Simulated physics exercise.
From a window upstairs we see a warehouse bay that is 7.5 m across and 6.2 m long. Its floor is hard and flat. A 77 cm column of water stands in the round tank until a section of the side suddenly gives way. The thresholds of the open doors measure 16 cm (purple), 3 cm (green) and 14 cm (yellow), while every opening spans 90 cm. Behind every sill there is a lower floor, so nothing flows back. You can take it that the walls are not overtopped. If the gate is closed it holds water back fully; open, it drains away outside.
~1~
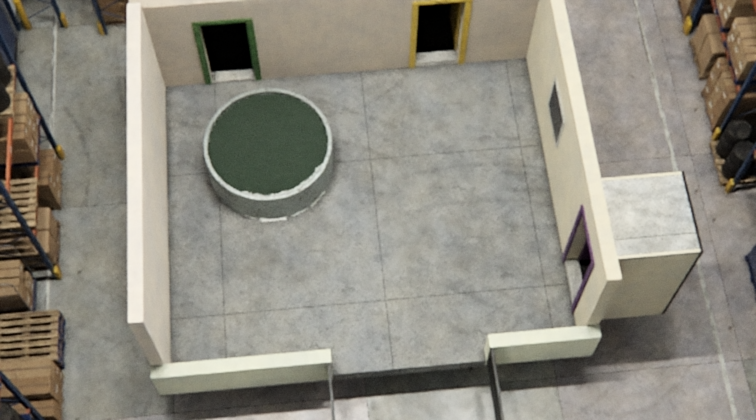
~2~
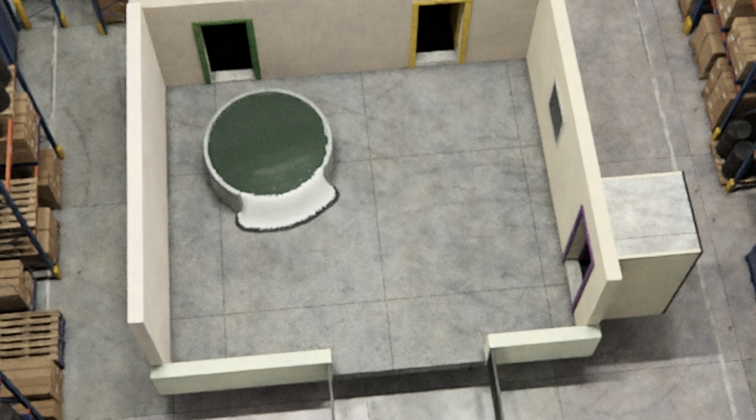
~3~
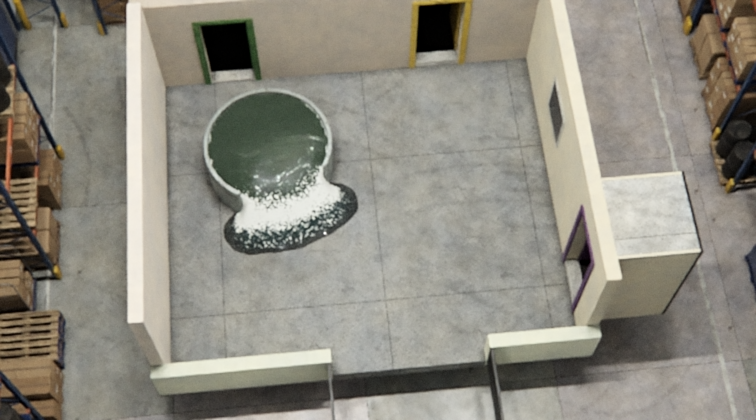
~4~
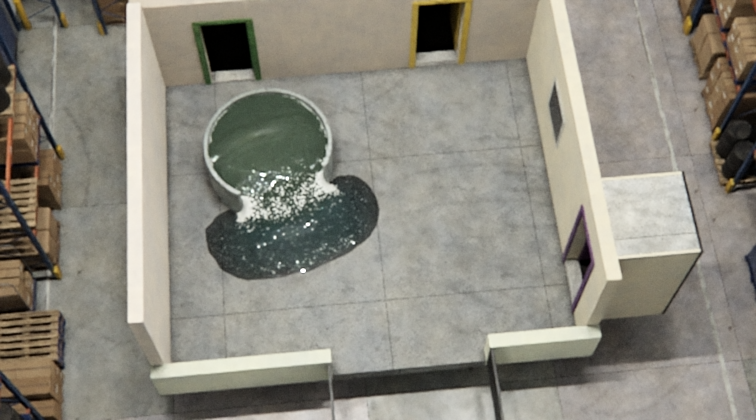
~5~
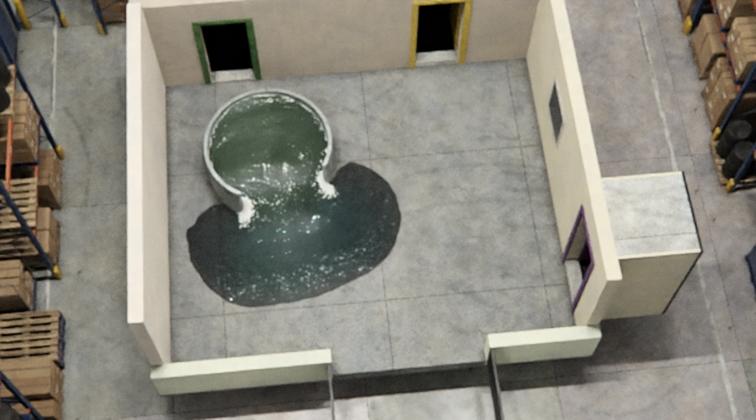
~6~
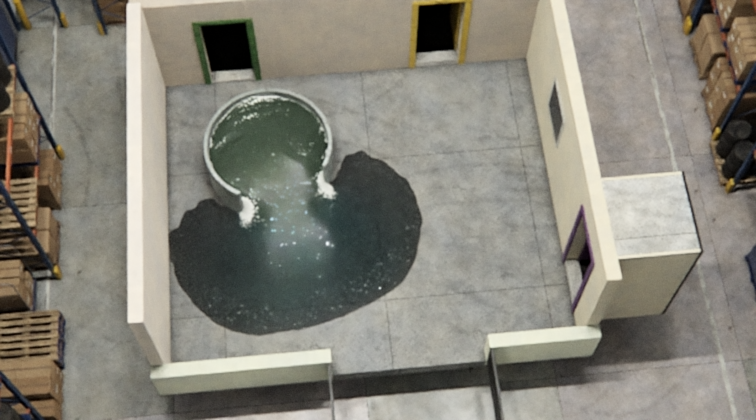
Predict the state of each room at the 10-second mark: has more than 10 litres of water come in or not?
Behind the purple door not more; behind the green door more has come in; behind the yellow door not more.
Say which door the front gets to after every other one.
Last comes the yellow one.
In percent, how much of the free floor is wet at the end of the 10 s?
I'd say around 100 % is wet.
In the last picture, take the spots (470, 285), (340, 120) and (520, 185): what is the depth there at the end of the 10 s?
First 3 cm, then 2 cm, then 4 cm.
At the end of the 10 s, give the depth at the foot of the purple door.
Depth: Approx. 6.5 cm.
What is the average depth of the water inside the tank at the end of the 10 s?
About 6 cm.
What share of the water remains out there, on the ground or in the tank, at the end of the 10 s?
Remaining: Roughly 58 %.
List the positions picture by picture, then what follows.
Still water, 77 cm deep, in the round tank at (268, 145), in the first frame.
Water pours out at (289, 208) and has run 1.0 m, to (335, 193); deepest outside 42 cm, 77 cm at the round tank's back, in the second frame.
The front is at (229, 236), 1.2 m from the gap at (289, 208); 1.6 m2 of floor is under water; 77 cm left at the back of the round tank, in the third frame.
The front is at (375, 212), 1.6 m from the gap at (289, 209); 3.7 m2 of floor is under water; 77 cm left at the back of the round tank, in the fourth frame.
Water pours out at (289, 209) and has run 2.0 m, to (222, 292); deepest outside 36 cm, 72 cm at the round tank's back, in the fifth frame.
The front is at (236, 327), 2.5 m from the gap at (289, 209); 9.6 m2 of floor is under water; 64 cm left at the back of the round tank, in the sixth frame.
A moment later water covers 45 % of the floor and is deepest (34 cm) near (172, 377); purple door not reached, green door not reached, yellow door not reached.
Soon after water covers 50 % of the floor and is deepest (35 cm) near (182, 376); purple door not reached, green door not reached, yellow door not reached.
Next water covers 50 % of the floor and is deepest (23 cm) near (172, 377); purple door 15 cm at the sill, 1 L in, green door not reached, yellow door not reached.
Later on water covers 70 % of the floor and is deepest (18 cm) near (166, 97); purple door 7 cm at the sill, 1 L in, green door 6 cm at the sill, 2 L in, yellow door not reached.
At the end water covers 100 % of the floor and is deepest (8 cm) near (167, 120); purple door 6 cm at the sill, 1 L in, green door 6 cm at the sill, 31 L in, yellow door 6 cm at the sill, 0 L in.
